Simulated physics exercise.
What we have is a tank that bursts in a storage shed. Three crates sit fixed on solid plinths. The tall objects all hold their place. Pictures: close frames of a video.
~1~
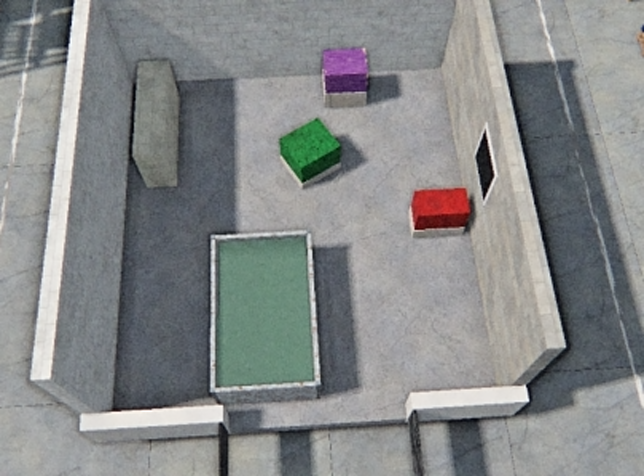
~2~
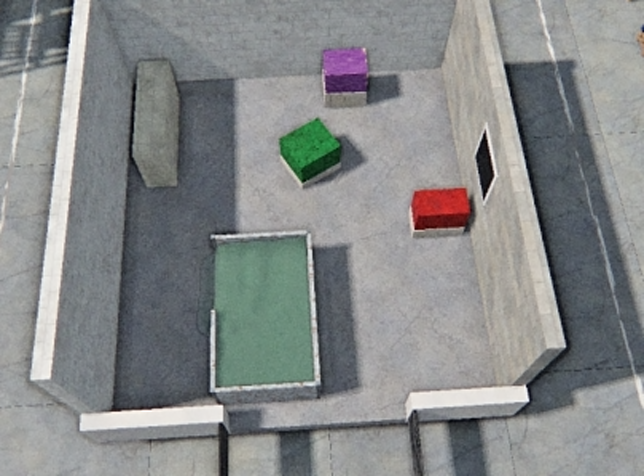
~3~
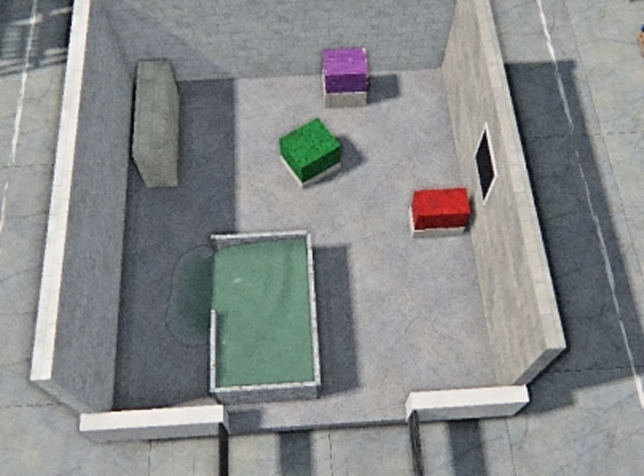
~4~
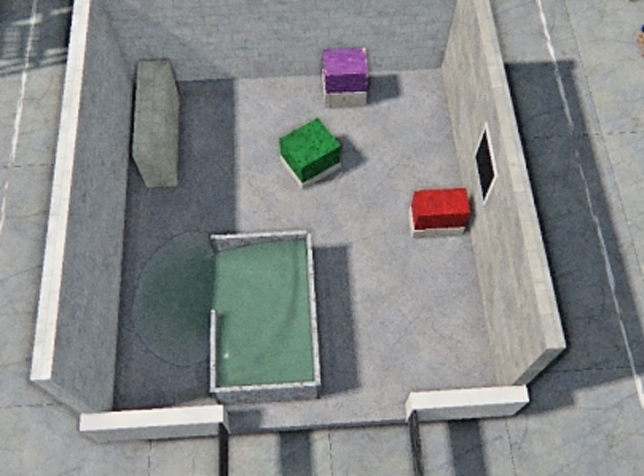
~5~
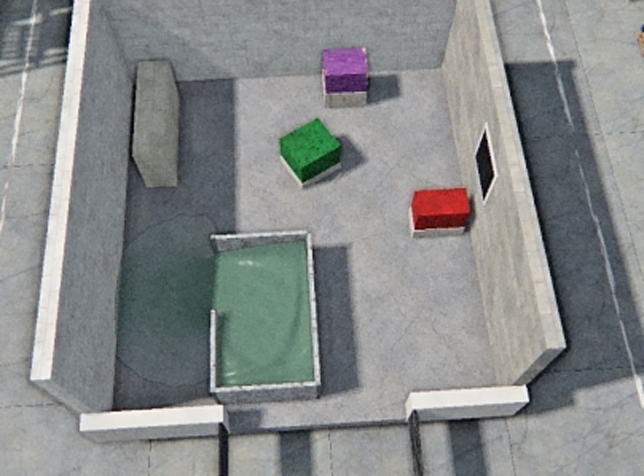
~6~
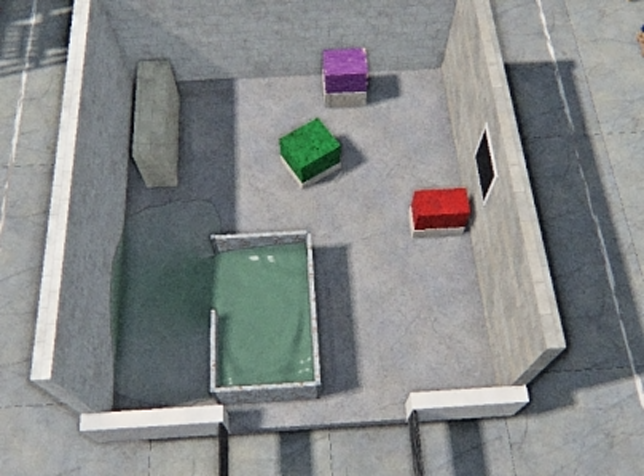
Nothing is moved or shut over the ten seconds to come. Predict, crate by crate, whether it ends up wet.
The green crate ends up dry; the purple crate ends up dry; the red crate ends up dry.
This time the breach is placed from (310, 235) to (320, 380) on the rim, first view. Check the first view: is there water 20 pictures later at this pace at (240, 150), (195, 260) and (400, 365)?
Spared; spared; drenched.
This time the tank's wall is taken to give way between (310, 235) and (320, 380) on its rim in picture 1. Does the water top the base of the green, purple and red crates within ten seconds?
Then the green crate gets flooded, the purple crate is untouched and the red crate gets flooded.
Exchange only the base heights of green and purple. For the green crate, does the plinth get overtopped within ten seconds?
Well, the green crate stays untouched then.
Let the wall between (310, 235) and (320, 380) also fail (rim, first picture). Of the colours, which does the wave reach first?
My pick is the red crate.
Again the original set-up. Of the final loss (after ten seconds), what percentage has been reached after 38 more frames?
Approximately 70 %.
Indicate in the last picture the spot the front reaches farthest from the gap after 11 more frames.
At roughly (134, 90).
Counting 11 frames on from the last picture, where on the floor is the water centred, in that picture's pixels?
Close to pixel (200, 293).
A moment on, water covers 20 % of the floor; the green crate not reached, the purple crate not reached, the red crate not reached.
Next, water covers 30 % of the floor; the green crate not reached, the purple crate not reached, the red crate not reached.
Then, water covers 55 % of the floor; the green crate water round its plinth, the purple crate water round its plinth, the red crate not reached.
Later, water covers 85 % of the floor; the green crate water round its plinth, the purple crate water round its plinth, the red crate water round its plinth.
In the end, water covers 100 % of the floor; the green crate stayed above the water, the purple crate stayed above the water, the red crate stayed above the water.
